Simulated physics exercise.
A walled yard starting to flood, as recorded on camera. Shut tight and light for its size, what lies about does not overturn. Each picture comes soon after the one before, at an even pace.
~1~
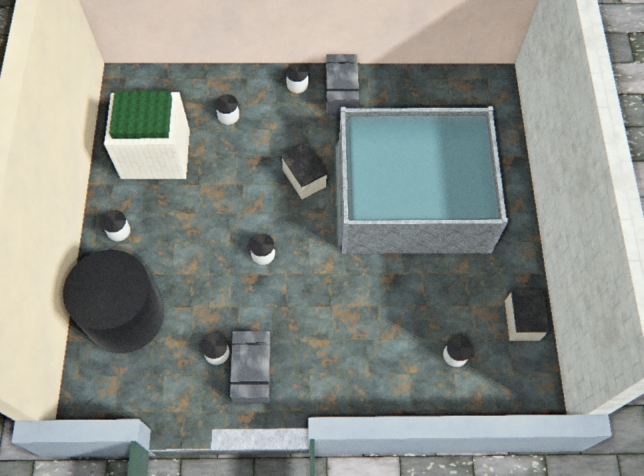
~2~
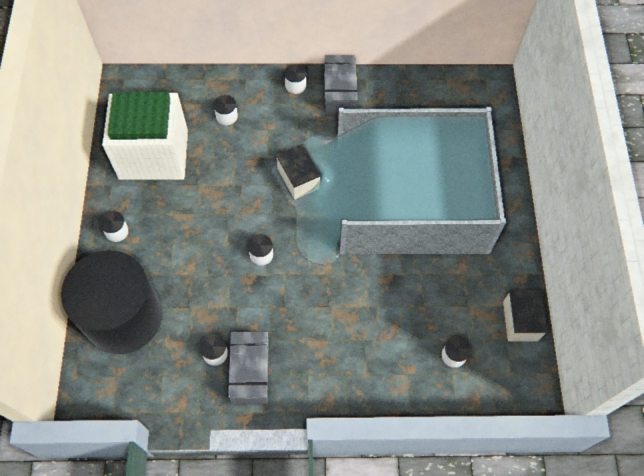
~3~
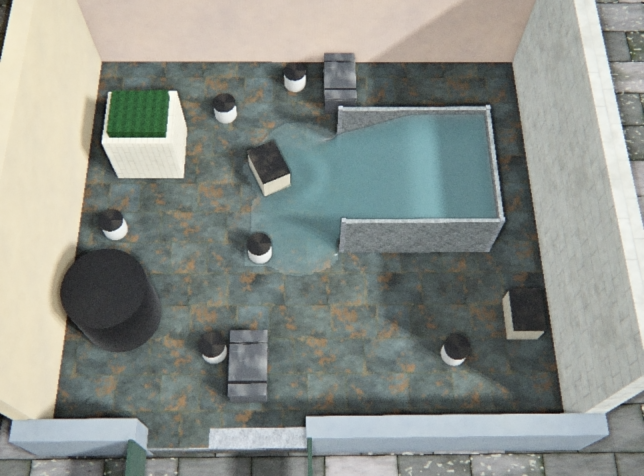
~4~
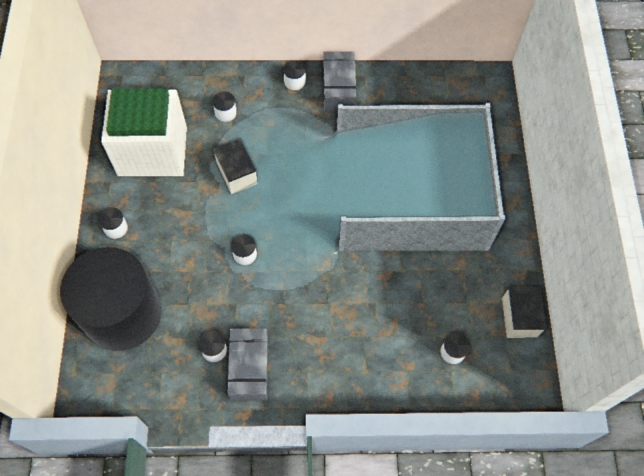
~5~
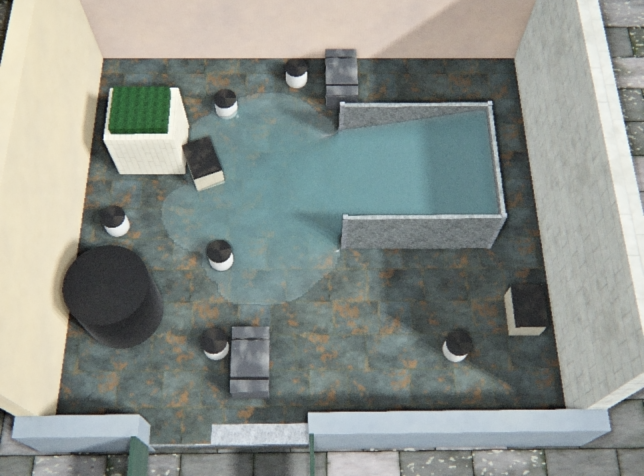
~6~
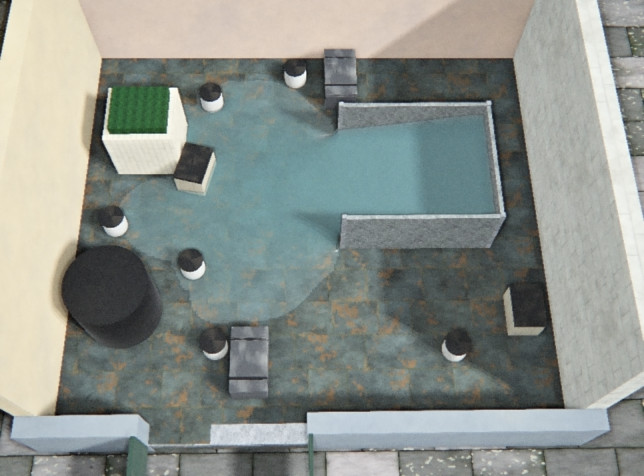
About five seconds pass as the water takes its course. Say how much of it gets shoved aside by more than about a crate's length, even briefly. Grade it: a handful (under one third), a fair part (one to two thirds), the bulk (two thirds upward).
The bulk.
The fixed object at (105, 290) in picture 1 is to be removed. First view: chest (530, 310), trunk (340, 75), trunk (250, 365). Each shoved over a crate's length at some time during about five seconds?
So, one at a time, the first didn't go far, the next got displaced and the last got displaced.
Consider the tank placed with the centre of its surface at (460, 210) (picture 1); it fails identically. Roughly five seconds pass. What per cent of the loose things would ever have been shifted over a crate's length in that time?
My reckoning says roughly 80 percent.
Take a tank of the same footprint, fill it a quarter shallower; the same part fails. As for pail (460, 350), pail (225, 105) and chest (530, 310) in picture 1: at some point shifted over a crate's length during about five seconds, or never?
In the order you named them: Stayed within the threshold, went past the threshold, stayed within the threshold.
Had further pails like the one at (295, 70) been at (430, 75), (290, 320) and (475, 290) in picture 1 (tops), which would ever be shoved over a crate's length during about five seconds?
Item by item: Goes the distance, goes the distance, remains in place.
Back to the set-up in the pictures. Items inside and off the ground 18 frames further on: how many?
That would be 4.
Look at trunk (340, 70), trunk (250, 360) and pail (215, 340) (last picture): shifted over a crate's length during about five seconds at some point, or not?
The first is driven that far, the second driven that far, and the third driven that far.
A moment on, 3 of 10 are well off their spots; 3 afloat.
Next, 5 of 10 are well off their spots; 4 afloat.
Later, 6 of 10 are well off their spots; 4 afloat.
In the end, 8 of 10 are well off their spots, and 8 have been at some point; 7 afloat.
